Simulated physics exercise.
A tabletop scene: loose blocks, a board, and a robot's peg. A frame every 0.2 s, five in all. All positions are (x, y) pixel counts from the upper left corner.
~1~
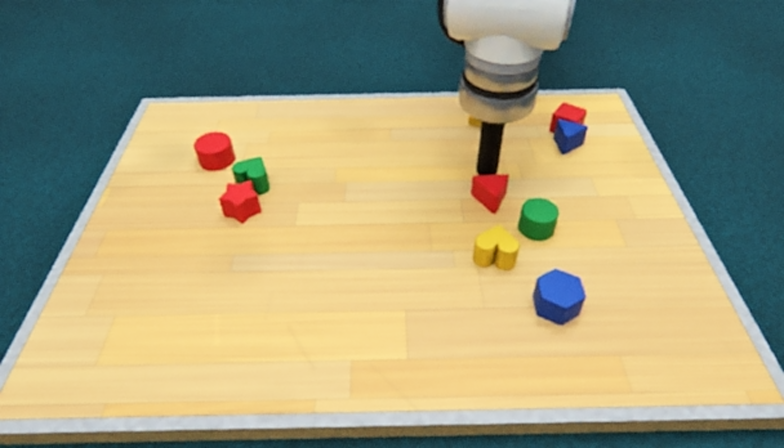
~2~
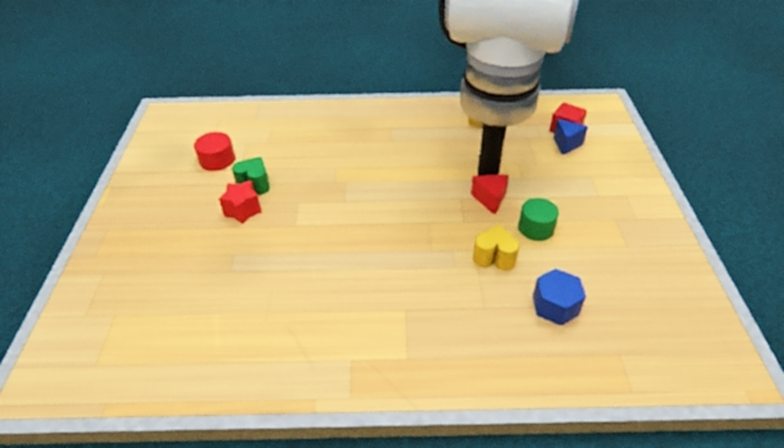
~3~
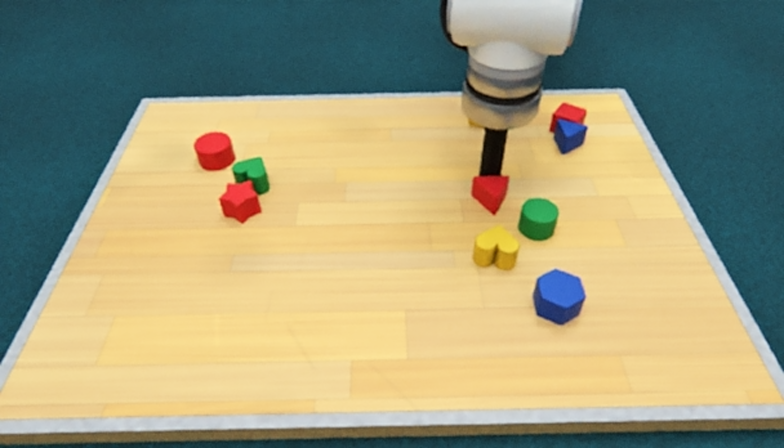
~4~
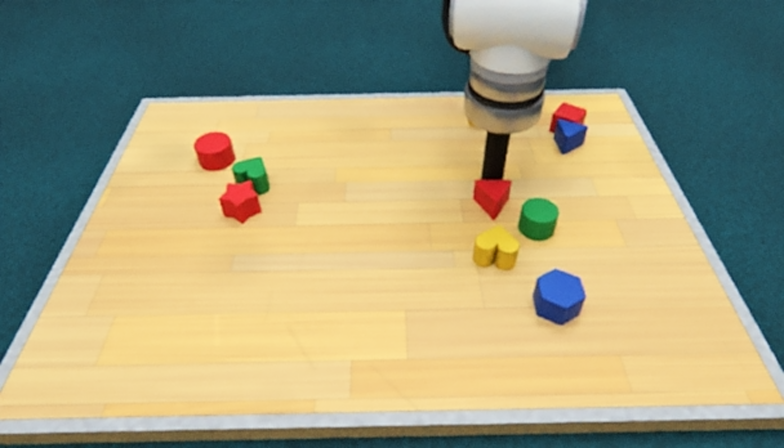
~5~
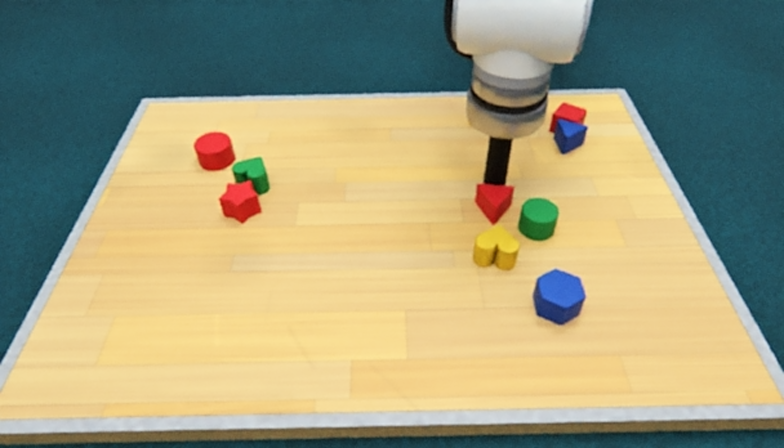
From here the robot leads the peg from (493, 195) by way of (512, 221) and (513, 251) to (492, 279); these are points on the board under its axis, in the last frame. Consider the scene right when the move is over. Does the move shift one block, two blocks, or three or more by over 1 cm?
Three or more move.
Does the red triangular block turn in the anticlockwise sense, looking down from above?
Going by the path, no.
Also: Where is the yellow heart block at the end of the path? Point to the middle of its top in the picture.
For the centre of its top, I'd go with (465, 261).
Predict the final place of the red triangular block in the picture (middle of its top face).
The middle of its upper face should be somewhere near (486, 225).
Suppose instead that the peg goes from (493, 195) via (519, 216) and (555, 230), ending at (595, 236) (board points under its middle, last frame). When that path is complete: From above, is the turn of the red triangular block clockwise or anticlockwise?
Looking down: Clockwise.
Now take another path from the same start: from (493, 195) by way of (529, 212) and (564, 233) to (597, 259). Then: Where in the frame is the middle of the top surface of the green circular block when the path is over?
The answer is (566, 242).
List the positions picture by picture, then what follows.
In the first picture, tip of the peg (487, 172), middles of tops, red triangular block (493, 182), yellow heart block (498, 239), green circular block (541, 209), blue six-sided block (562, 287).
In the second picture, peg (488, 175), nothing pushed.
In the third picture, peg (490, 178), nothing pushed.
In the fourth picture, peg (492, 182), red triangular block (495, 187).
In the fifth picture, peg (494, 186), red triangular block (496, 192), yellow heart block (498, 239), green circular block (541, 209), blue six-sided block (562, 287).
On the path given first. One third of the way, peg (514, 213); red triangular block (500, 214), turned 35° clockwise; green circular block (545, 213).
Two thirds of the way, peg (514, 243); red triangular block (489, 224), turned 80° clockwise; yellow heart block (492, 247), turned 30° anticlockwise; green circular block (551, 217).
At the end, peg (494, 270); red triangular block (486, 225), turned 95° clockwise; yellow heart block (465, 261), turned 25° clockwise; green circular block (551, 217); blue six-sided block unmoved.
